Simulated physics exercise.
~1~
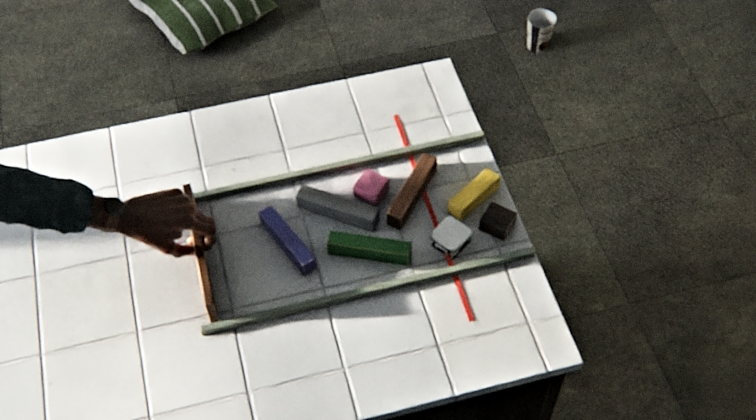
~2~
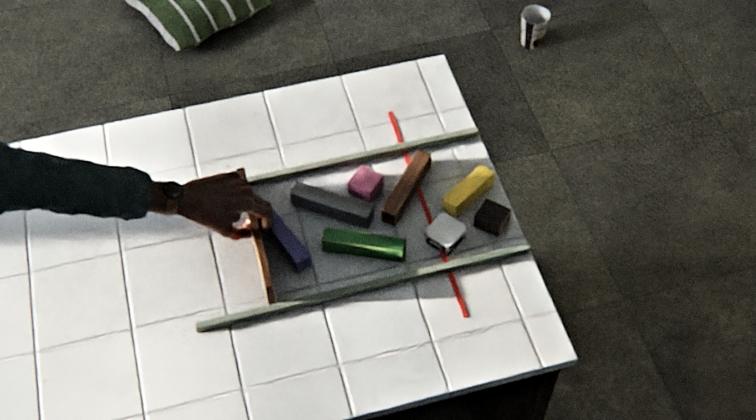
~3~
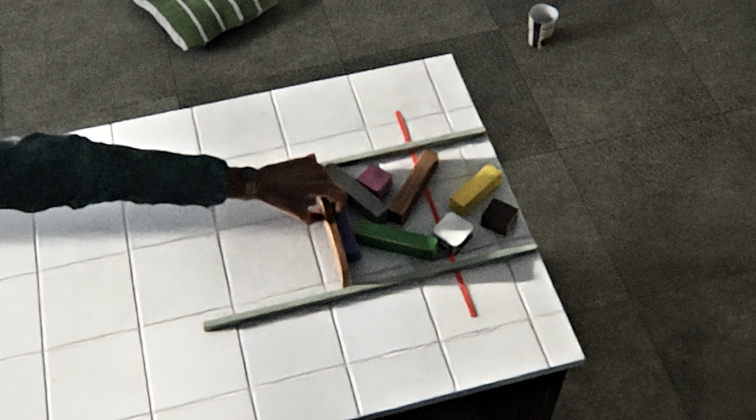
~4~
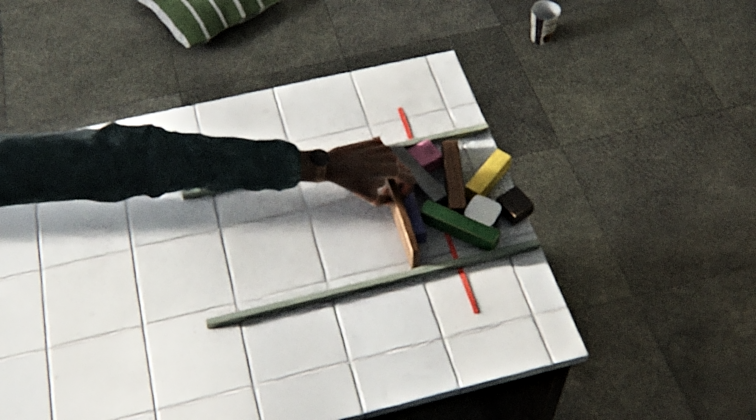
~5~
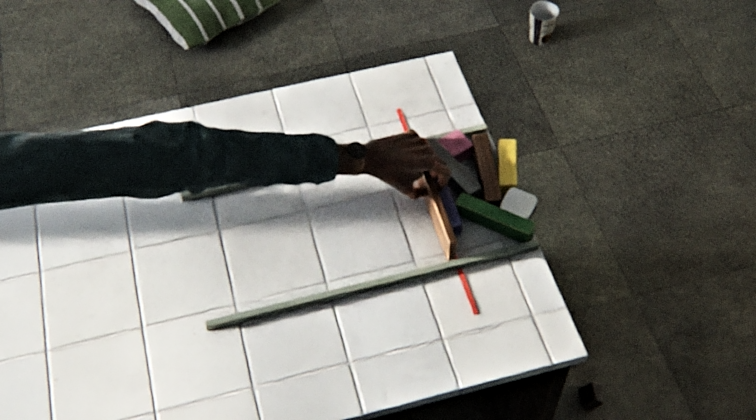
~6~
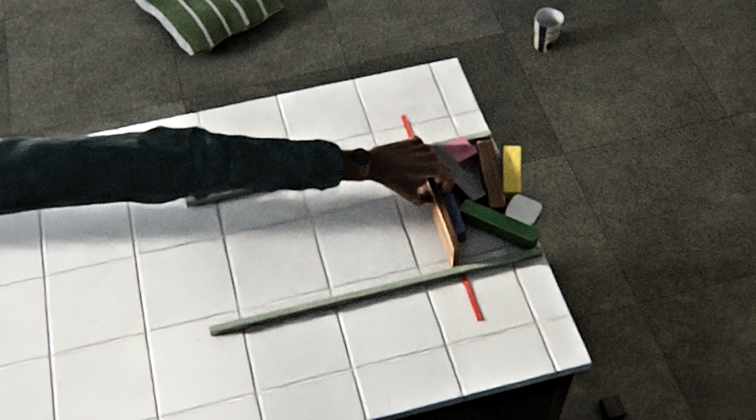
On a white tiled tabletop, a hand pushed an upright wooden board rightward between two rails, bunching colored blocks and bars together past a red line toward the edge, until the black block dropped to the floor while the others stayed up, some overhanging.
